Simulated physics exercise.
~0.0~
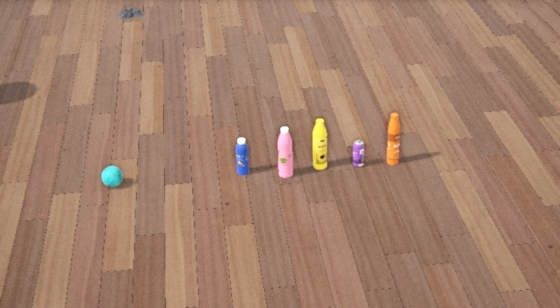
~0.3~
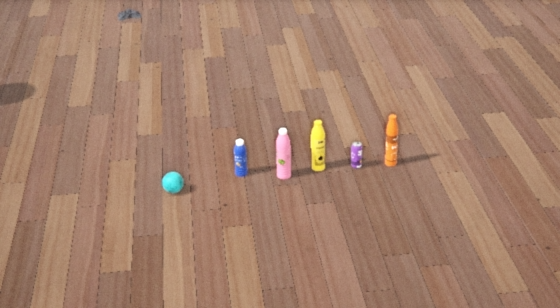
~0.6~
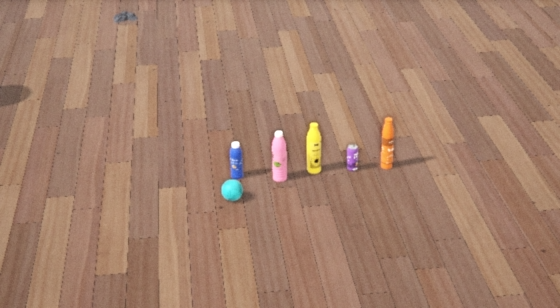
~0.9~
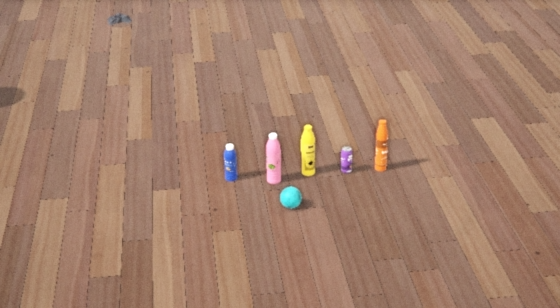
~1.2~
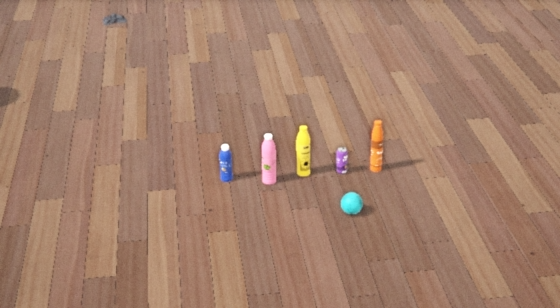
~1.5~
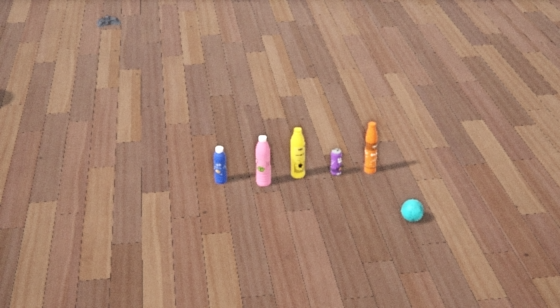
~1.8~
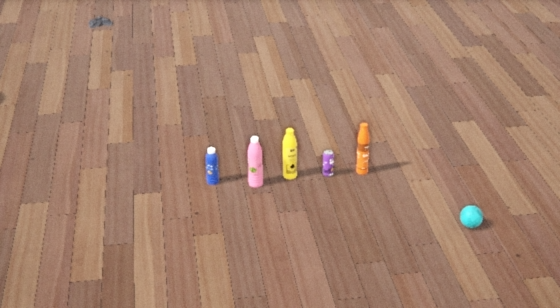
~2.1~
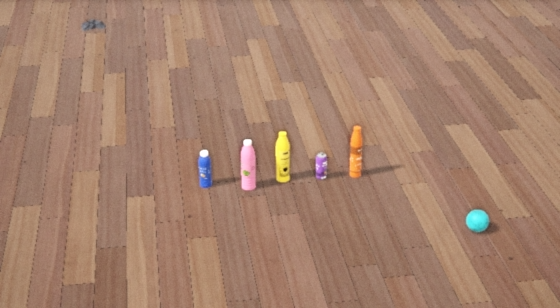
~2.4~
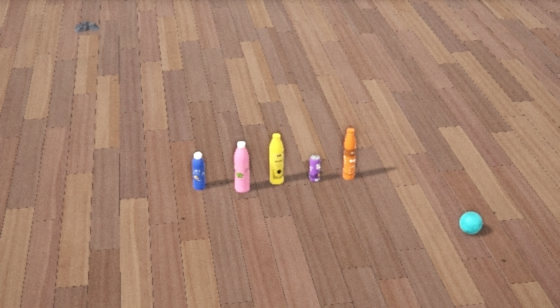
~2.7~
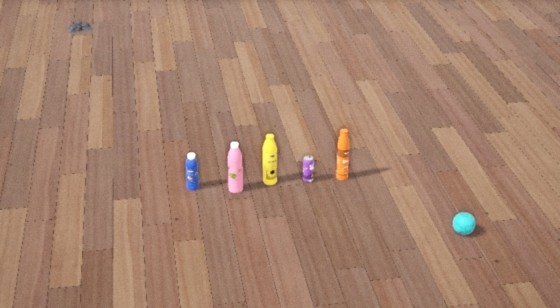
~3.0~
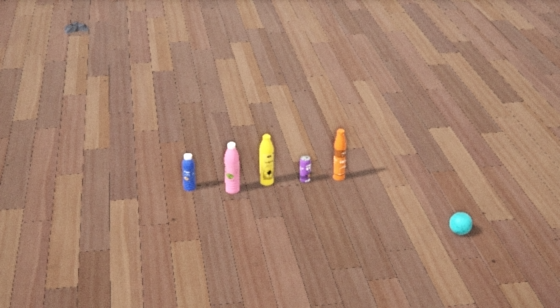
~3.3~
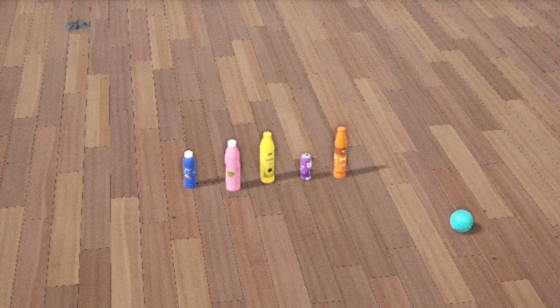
The video shows a turquoise ball rolling right across a wooden floor, passing in front of a row of blue, pink, yellow, purple and orange containers without knocking any over. It comes to rest at the lower right, with all five still standing.
